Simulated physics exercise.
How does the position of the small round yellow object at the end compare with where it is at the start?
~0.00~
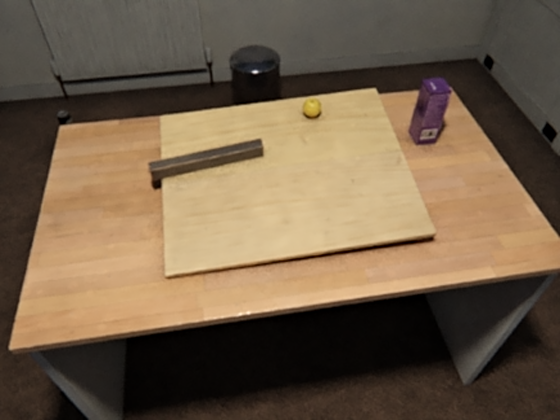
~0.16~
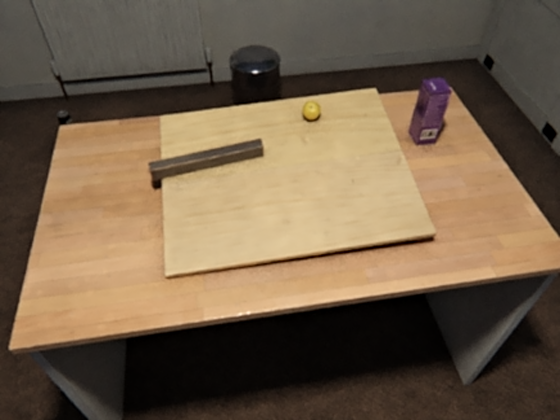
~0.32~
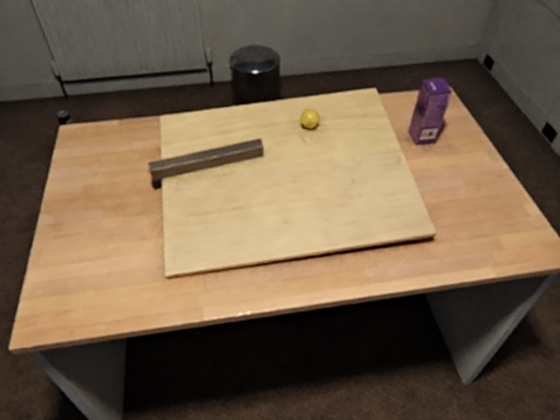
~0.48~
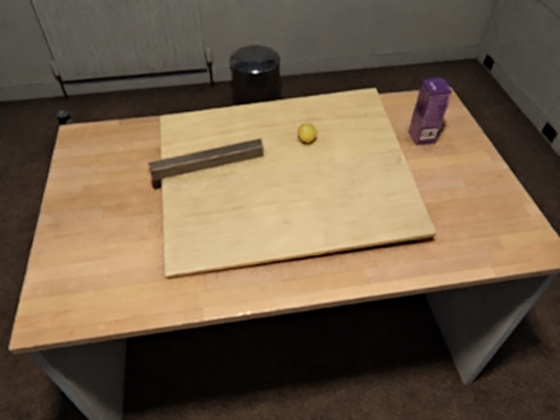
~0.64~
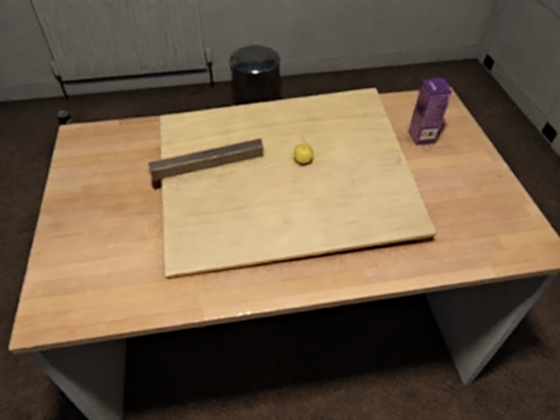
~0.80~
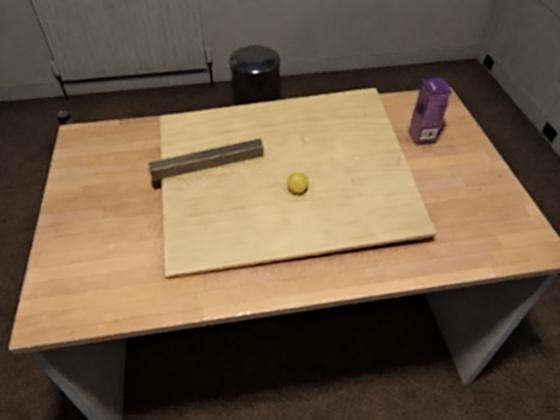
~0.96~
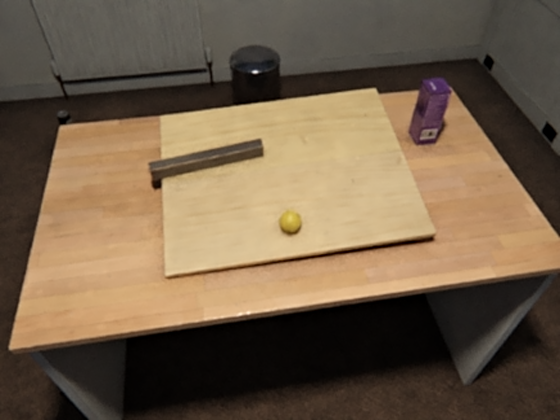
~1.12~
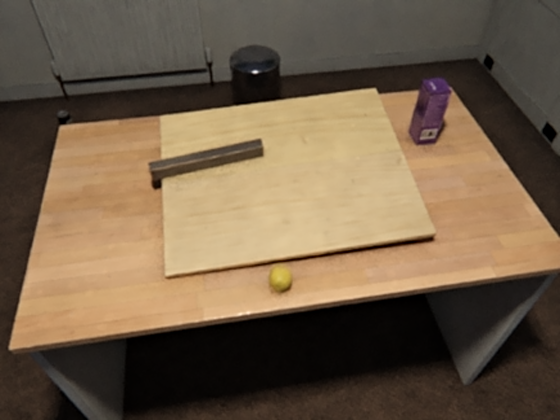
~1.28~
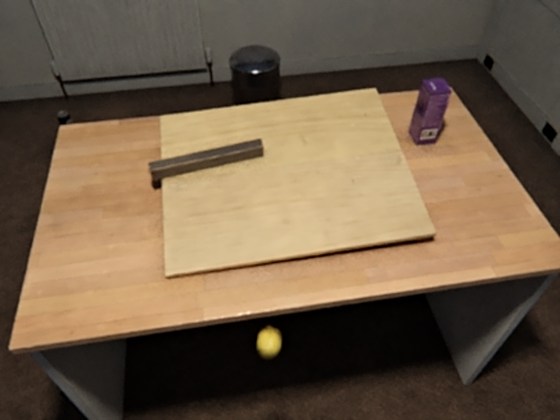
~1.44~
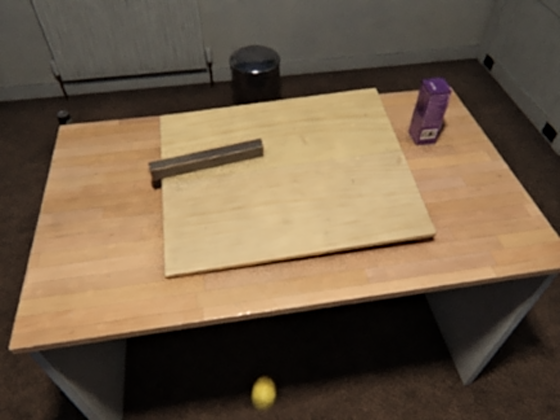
At the start it is on the pale board near its far edge, and at the end it is off the table, below the near edge and slightly farther left.
